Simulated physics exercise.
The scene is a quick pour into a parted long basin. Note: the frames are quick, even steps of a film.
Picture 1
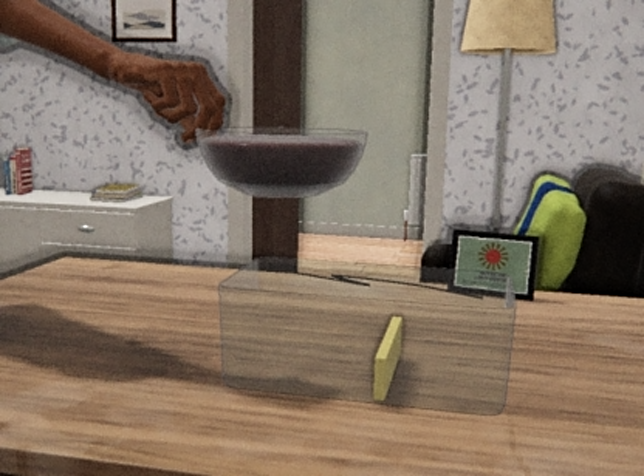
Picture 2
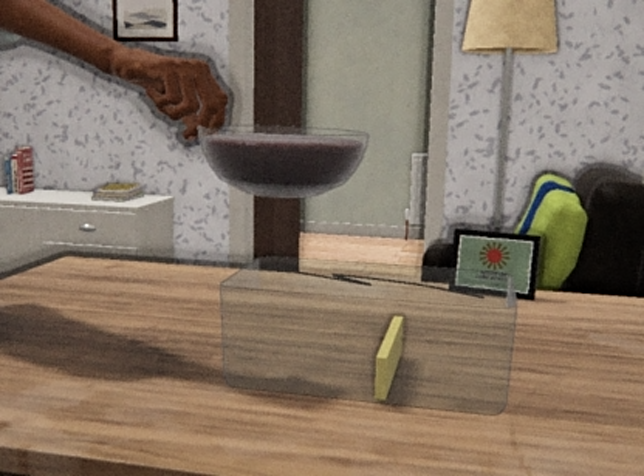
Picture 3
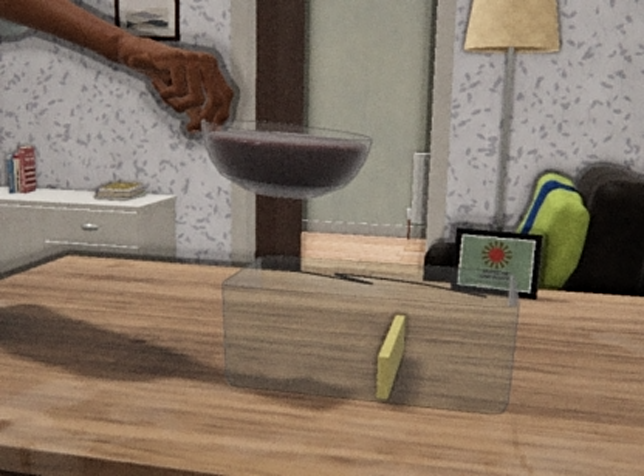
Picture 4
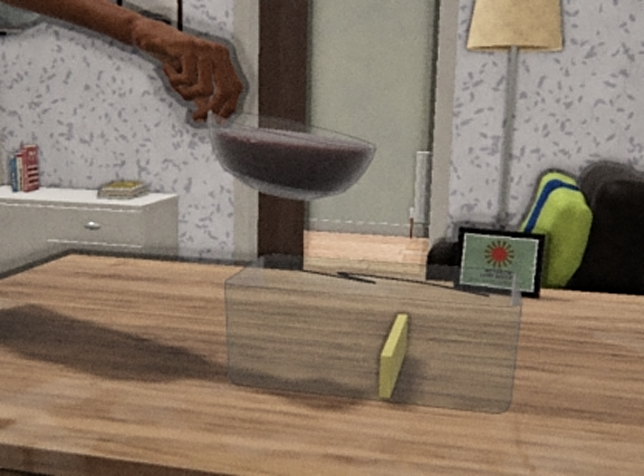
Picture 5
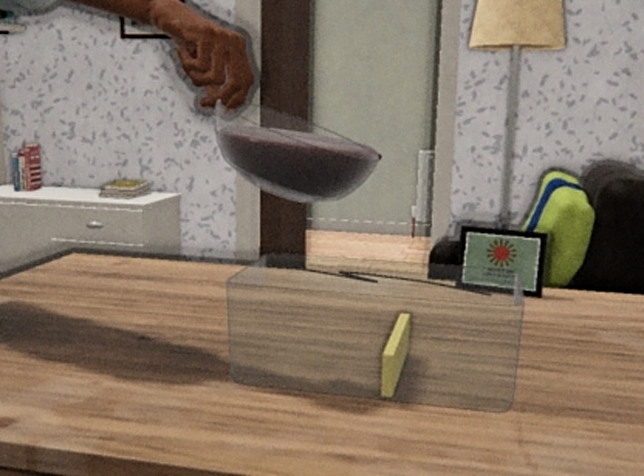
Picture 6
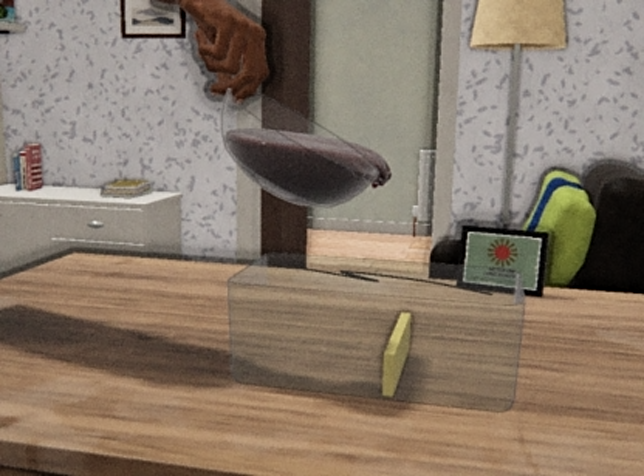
A hand tilting a clear bowl of dark red wine rightward above a divided transparent basin, wine starting over its right rim.
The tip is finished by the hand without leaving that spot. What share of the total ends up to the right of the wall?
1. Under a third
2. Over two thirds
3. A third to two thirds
(3) A third to two thirds.
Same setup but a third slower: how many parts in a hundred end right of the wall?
Something like 65 in a hundred.
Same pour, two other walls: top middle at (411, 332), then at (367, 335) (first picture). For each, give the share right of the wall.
First try 35 per cent, second try 65 per cent.
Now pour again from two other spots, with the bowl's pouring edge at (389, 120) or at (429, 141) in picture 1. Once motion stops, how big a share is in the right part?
Close to 55 % for the first start and close to 65 % for the second.
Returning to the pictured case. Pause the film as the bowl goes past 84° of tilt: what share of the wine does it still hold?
Roughly 10 percent remains at that point.
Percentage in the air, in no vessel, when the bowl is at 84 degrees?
I'd put it near 35 per cent.
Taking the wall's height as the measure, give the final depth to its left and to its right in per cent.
I'd put the left at about 40 and the right at about 60.
A moment on, the bowl is tipped on its side and 12 per cent is still to pour, 5 is left of the wall and 48 right of it.
Next, the bowl is tipped on its side and 1 per cent is still to pour, 33 is left of the wall and 41 right of it.
Then the bowl is tipped on its side and 0 per cent is still to pour, 41 is left of the wall and 53 right of it.
Later the bowl is tipped on its side and 0 per cent is still to pour, 47 is left of the wall and 46 right of it.
Finally, 48 per cent lies left of the wall, 46 right of it and 7 outside.
